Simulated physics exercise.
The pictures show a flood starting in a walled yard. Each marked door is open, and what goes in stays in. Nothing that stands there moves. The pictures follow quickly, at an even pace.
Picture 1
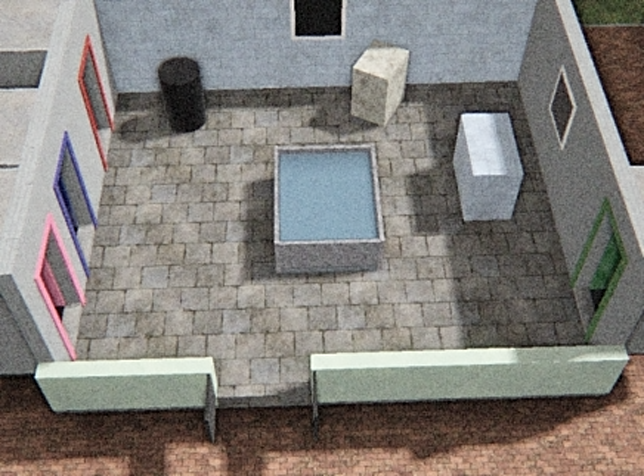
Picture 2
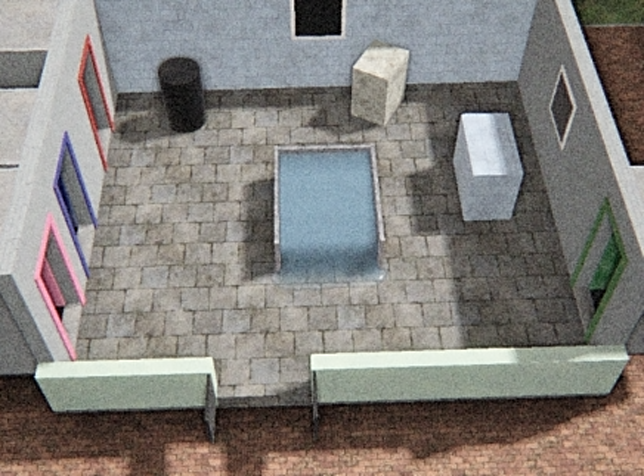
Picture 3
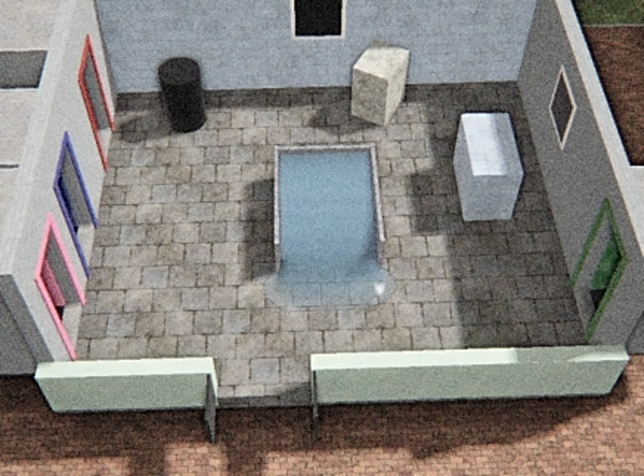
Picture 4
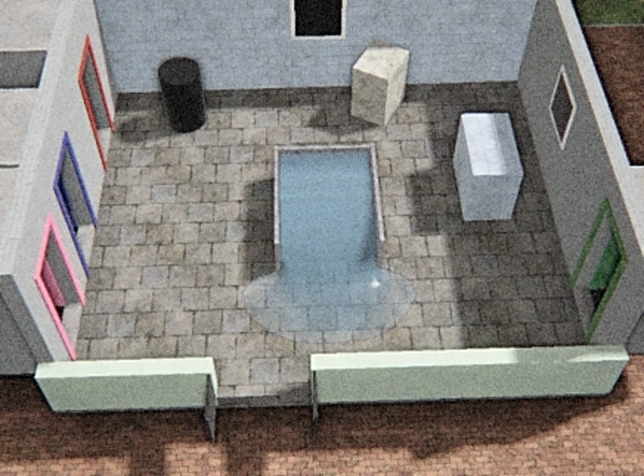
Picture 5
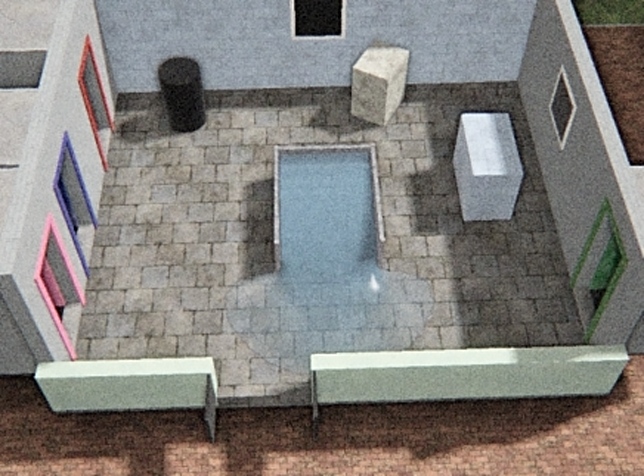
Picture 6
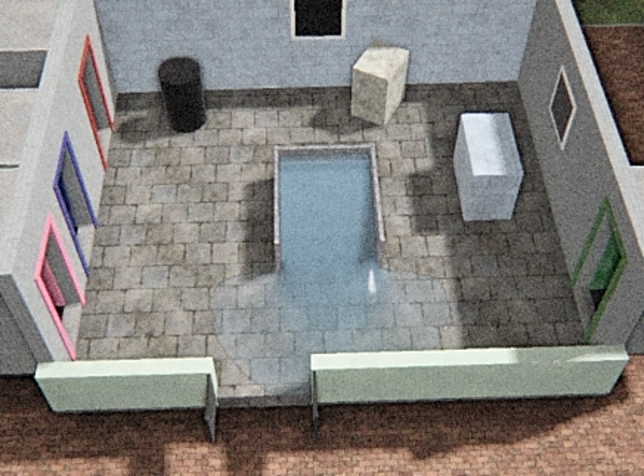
Water pouring from the open front of a raised tank, spreading across the paving of a walled yard toward the low green wall.
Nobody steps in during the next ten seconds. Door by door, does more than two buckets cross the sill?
The green door takes more than that; the red door stays under that; the blue door stays under that; the pink door stays under that.
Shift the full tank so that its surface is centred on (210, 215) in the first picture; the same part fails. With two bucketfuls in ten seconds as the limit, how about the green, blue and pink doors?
Then: Green door is under; blue door holds; pink door passes that mark.
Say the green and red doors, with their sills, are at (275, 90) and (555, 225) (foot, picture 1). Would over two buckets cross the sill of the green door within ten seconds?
One by one: Green door is under.
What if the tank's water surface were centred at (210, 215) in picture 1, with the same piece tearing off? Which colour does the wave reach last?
Last comes the green door.
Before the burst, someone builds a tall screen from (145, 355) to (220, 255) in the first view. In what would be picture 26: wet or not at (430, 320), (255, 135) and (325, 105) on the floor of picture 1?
One after the other: Wet, dry, no water.
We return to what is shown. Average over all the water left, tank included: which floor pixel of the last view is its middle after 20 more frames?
Near (356, 304).
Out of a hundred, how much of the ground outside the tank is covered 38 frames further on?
About 55 per cent.
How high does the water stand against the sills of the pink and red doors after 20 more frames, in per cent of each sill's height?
In turn 90 and 0 per cent.
A moment on, water covers 20 % of the floor; the green door not reached, the red door not reached, the blue door not reached, the pink door not reached.
Next, water covers 20 % of the floor; the green door not reached, the red door not reached, the blue door not reached, the pink door not reached.
Then, water covers 35 % of the floor; the green door over two buckets in, the red door not reached, the blue door not reached, the pink door wet at the sill, nothing in.
Later, water covers 55 % of the floor; the green door far over two buckets in, the red door wet at the sill, nothing in, the blue door wet at the sill, nothing in, the pink door under two buckets in.
In the end, water covers 75 % of the floor; the green door far over two buckets in, the red door wet at the sill, nothing in, the blue door wet at the sill, nothing in, the pink door under two buckets in.
